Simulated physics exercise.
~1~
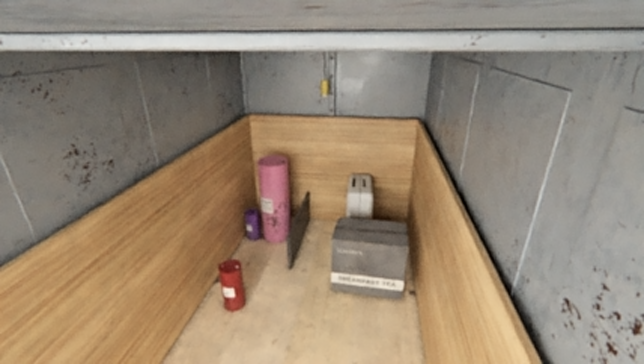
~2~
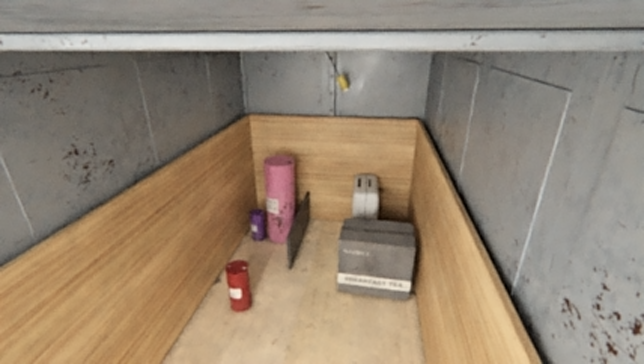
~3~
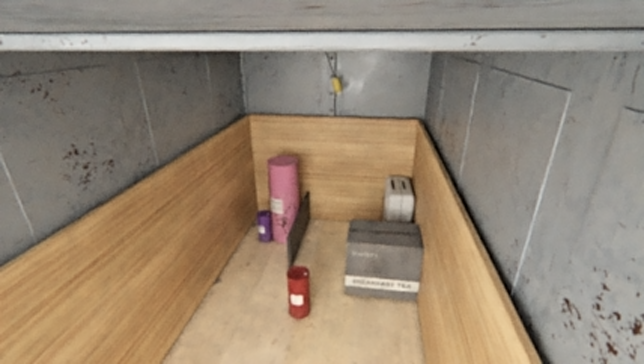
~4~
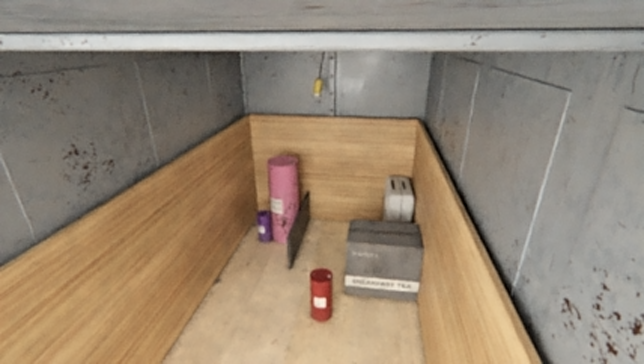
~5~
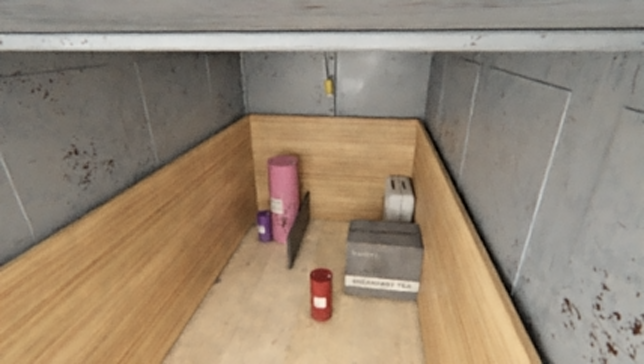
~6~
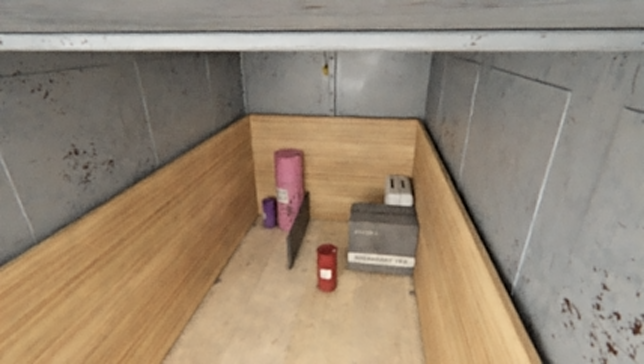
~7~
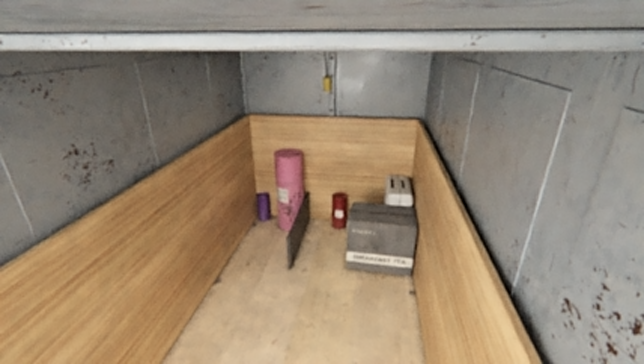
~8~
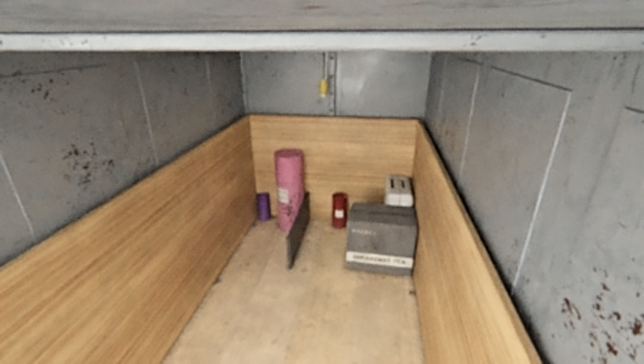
The clip shows a van's load bay where a grey box, white case, pink drum, purple canister and red canister slide right, the red one farthest, then shift towards the bulkhead, ending upright and still, with the red canister between the drum and the box.
